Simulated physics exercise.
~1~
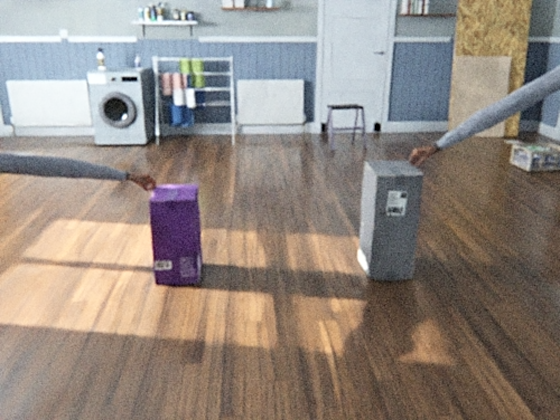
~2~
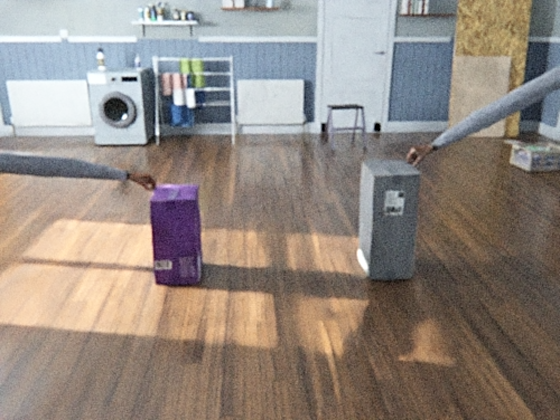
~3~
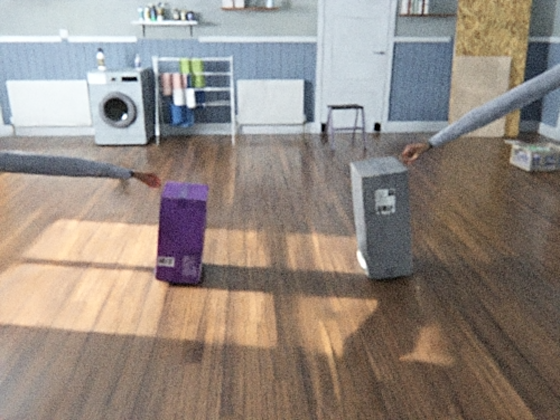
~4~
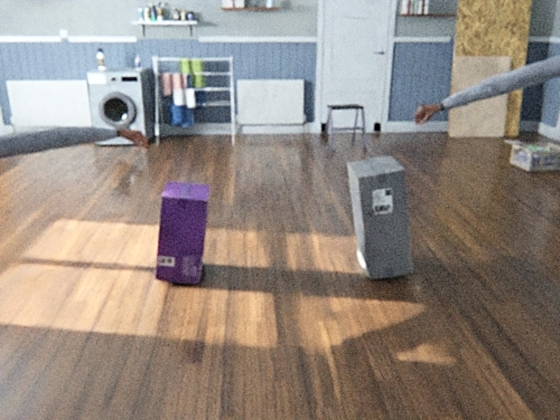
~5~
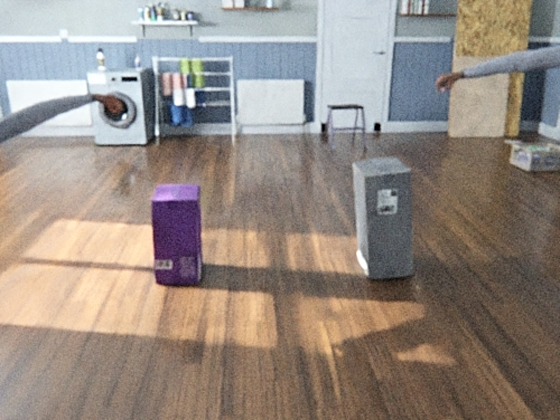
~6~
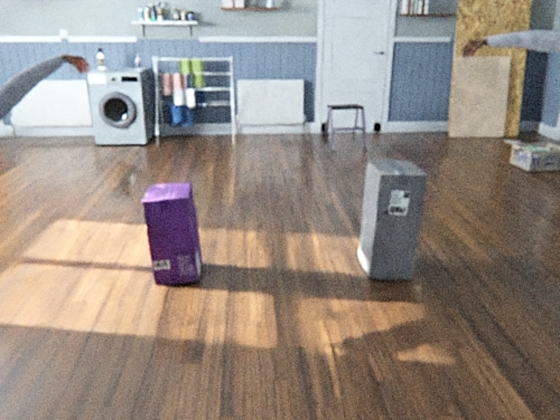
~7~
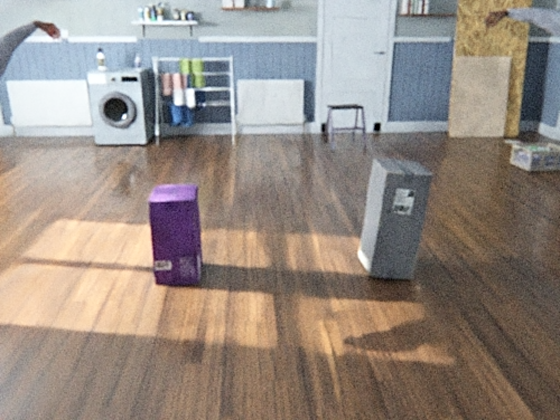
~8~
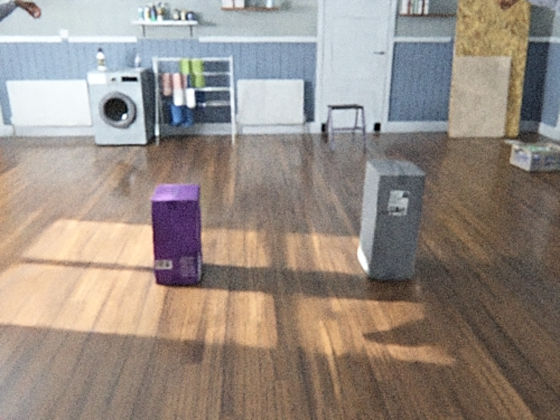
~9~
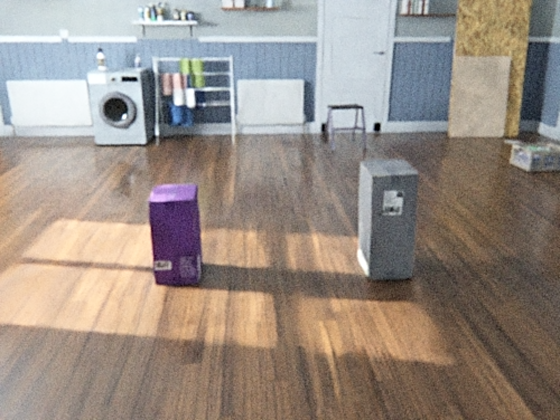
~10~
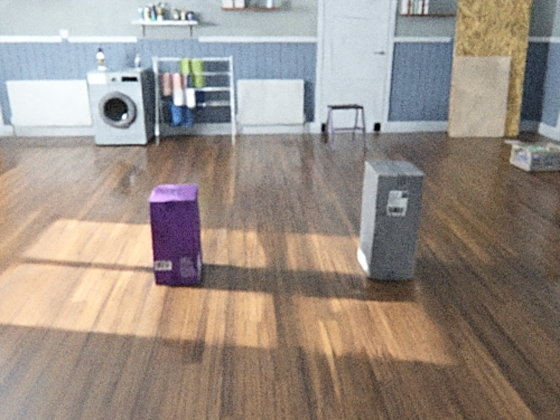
At the start, a tall purple box on the left and a taller grey parcel on the right stand upright on a sunlit wooden floor, with a hand at the top of each. The hands give quick shoves inward, and the purple box tips right while the grey parcel tips left. Both hands let go and draw back, rising toward the upper corners. The purple box rocks back past upright to lean slightly left, and the grey parcel swings back and tilts a little right. Their rocking fades, and both end standing upright on their bases, with the hands gone from view.
